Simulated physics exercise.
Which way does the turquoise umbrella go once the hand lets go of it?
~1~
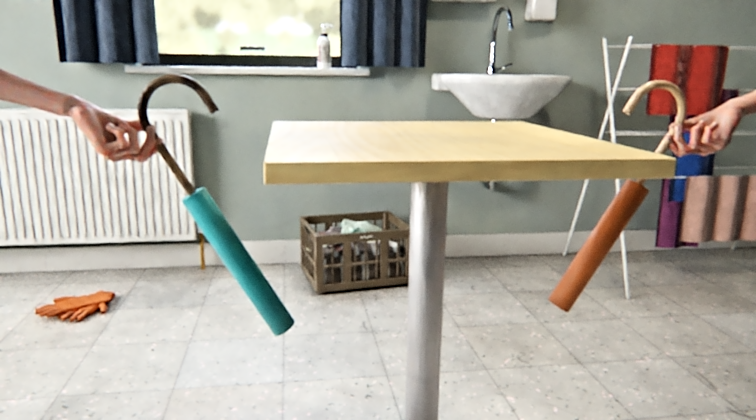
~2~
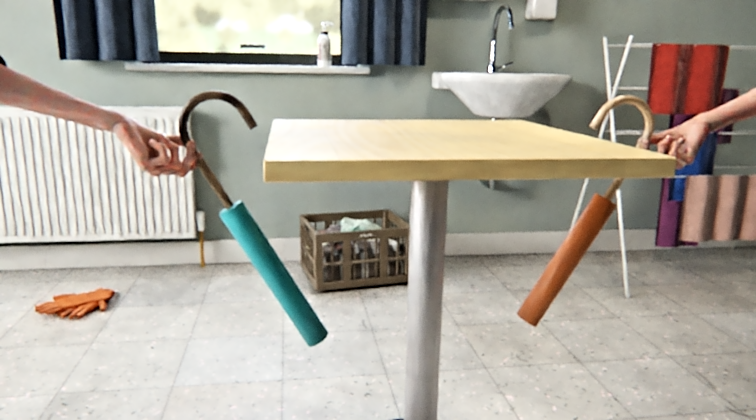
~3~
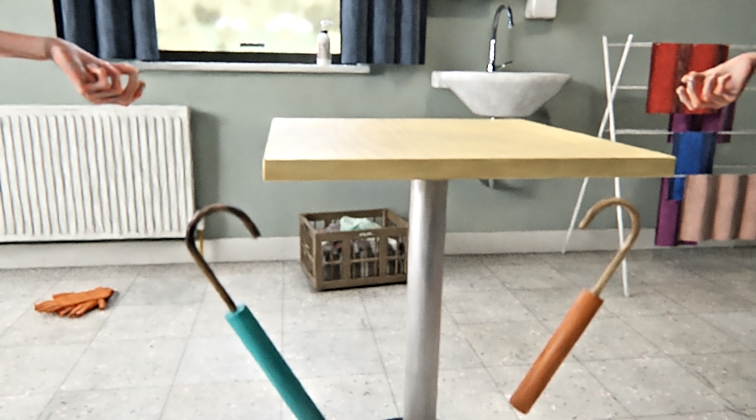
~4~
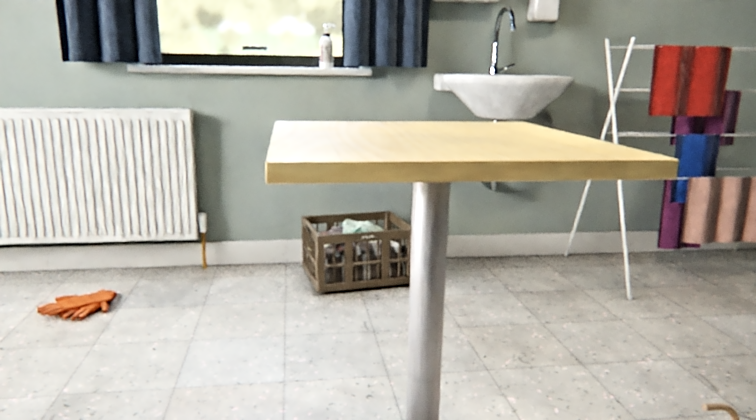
The turquoise umbrella moves down, dropping beside the table toward the floor.
